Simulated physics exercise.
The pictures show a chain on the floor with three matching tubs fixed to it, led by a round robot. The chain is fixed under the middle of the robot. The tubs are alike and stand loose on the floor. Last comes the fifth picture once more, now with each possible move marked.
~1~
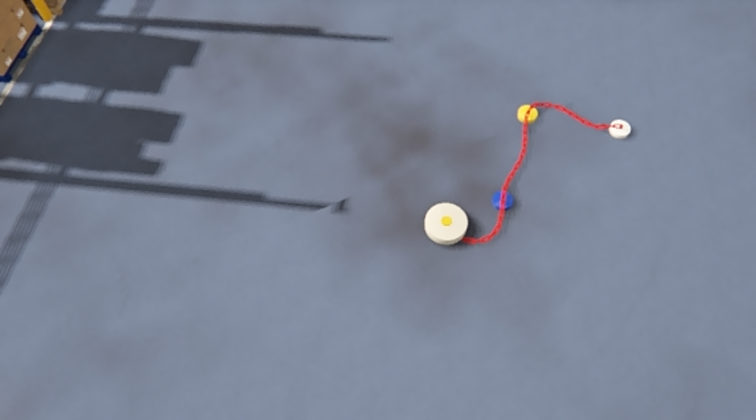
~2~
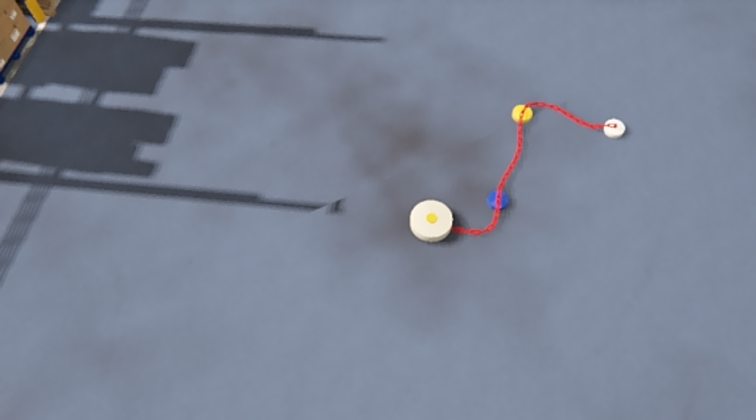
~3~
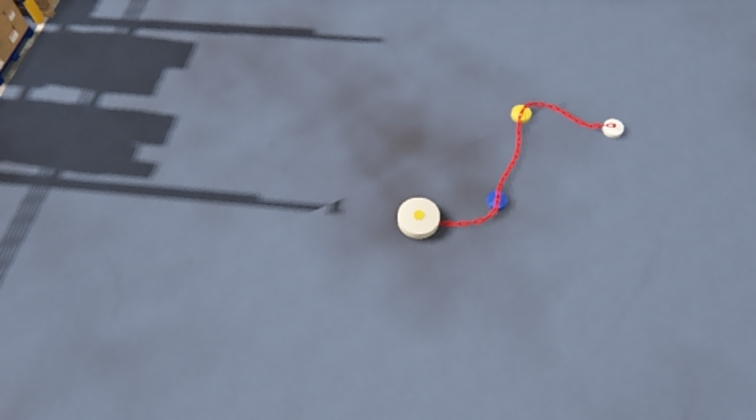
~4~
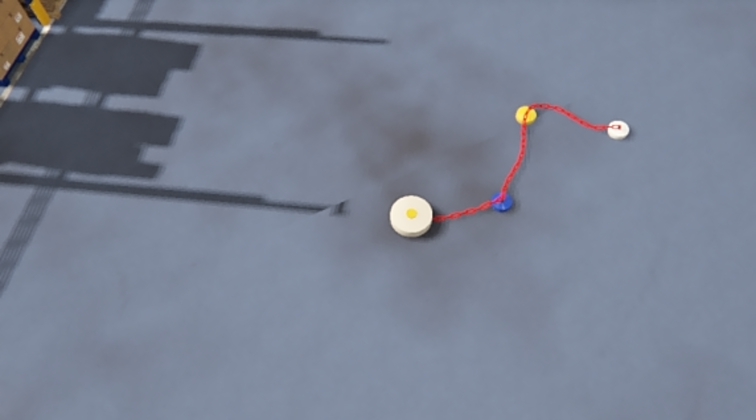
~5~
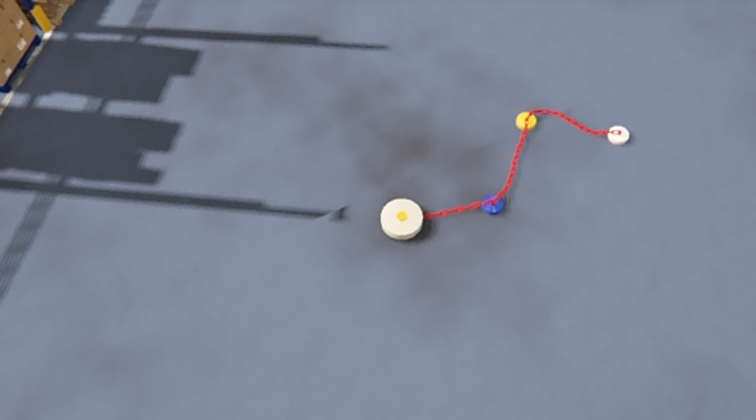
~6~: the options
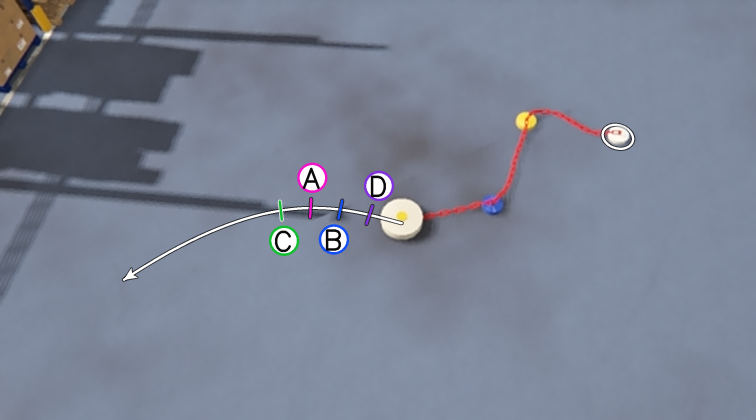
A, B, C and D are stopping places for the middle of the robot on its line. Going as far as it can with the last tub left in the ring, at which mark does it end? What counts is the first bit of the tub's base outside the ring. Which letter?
Stop at B.
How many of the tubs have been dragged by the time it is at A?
By then, three.
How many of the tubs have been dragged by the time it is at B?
Two.
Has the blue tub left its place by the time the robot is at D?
By then, yes.
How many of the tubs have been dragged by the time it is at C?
By then, three.
On the copy, A at (311, 208); B at (340, 210); C at (281, 211); D at (369, 215); the ring at (618, 137); the route from (402, 223) via (258, 215) to (124, 280).
On B. First, robot (381, 214); white tub (619, 135); yellow tub (526, 122); blue tub (470, 197).
Then, robot (358, 209); white tub (619, 135); yellow tub (523, 126); blue tub (446, 188).
Finally, robot (340, 206); white tub (619, 135); yellow tub (516, 133); blue tub (428, 185); the ringed tub at the far end is still in its ring.
By contrast, A drags the last tub to (603, 136); C drags the last tub to (577, 140); D is safe but short.
